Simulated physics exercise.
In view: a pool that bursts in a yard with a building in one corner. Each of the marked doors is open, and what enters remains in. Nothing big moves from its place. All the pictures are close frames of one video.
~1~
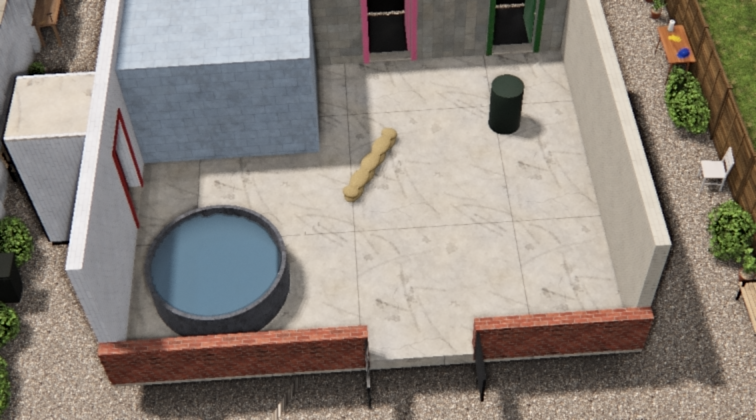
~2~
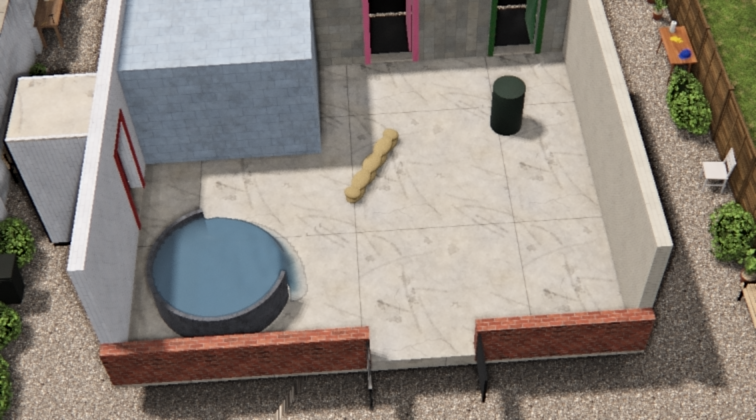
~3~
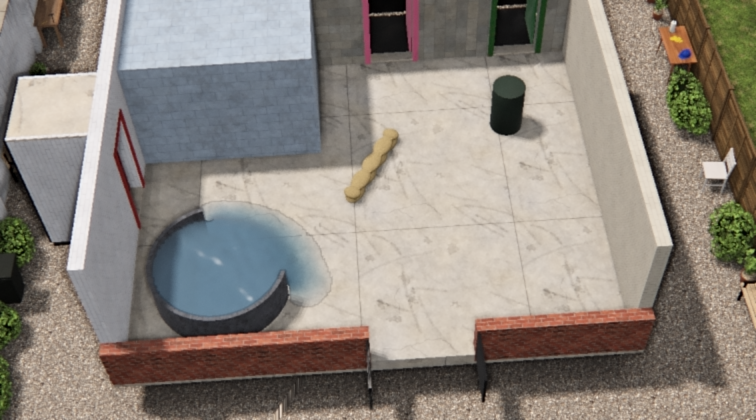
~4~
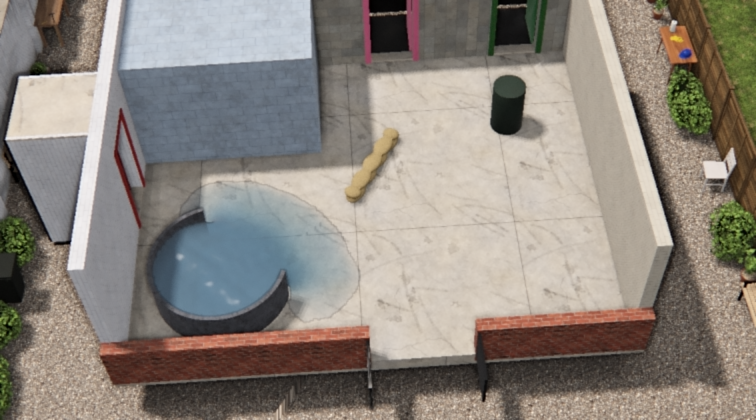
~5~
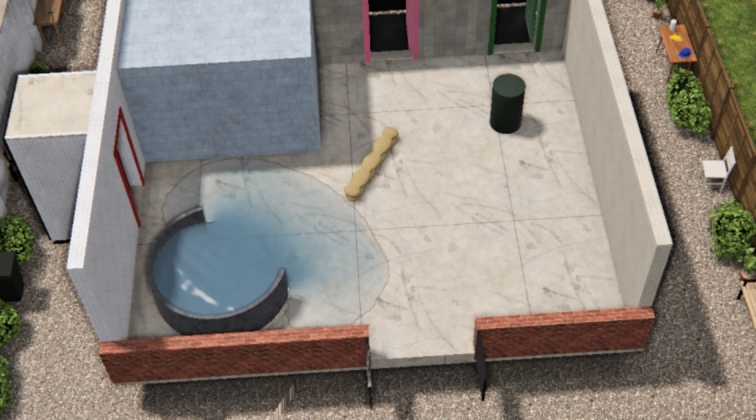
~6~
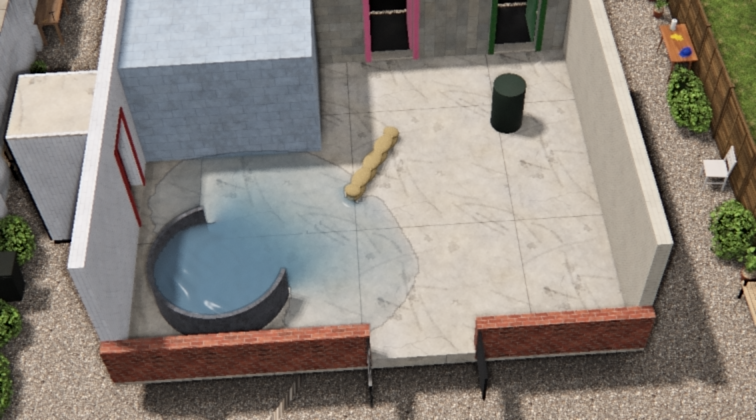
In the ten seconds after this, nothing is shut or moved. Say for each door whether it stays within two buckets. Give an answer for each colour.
In the end the red door breaks the limit, the pink door breaks the limit, the green door breaks the limit.
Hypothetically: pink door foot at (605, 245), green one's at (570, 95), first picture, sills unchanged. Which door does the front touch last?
The flood gets to the green-painted one after all the others.
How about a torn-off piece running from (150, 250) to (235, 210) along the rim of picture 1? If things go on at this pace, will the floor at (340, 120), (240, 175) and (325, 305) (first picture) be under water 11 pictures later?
Going through them one by one, I'd say high and dry, then waterlogged, then high and dry.
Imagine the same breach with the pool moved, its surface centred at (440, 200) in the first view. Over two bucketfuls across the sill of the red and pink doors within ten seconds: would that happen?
The red door falls short, and the pink door exceeds the limit.
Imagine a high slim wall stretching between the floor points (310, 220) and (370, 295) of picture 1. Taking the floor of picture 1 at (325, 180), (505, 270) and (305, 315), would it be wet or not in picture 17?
In turn: Covered, clear, wet.
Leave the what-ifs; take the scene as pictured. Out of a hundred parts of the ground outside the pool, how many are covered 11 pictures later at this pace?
Share estimate: About 65 per cent.
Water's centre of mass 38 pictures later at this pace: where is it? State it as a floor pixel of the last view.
I'd say around (390, 198).
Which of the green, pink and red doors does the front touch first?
Answer: The one in red.
A moment on, water covers 40 % of the floor; the red door wet at the sill, nothing in, the pink door not reached, the green door not reached.
Next, water covers 65 % of the floor; the red door wet at the sill, nothing in, the pink door not reached, the green door not reached.
Then, water covers 80 % of the floor; the red door under two buckets in, the pink door over two buckets in, the green door wet at the sill, nothing in.
Later, water covers 85 % of the floor; the red door over two buckets in, the pink door far over two buckets in, the green door under two buckets in.
In the end, water covers 100 % of the floor; the red door over two buckets in, the pink door far over two buckets in, the green door over two buckets in.
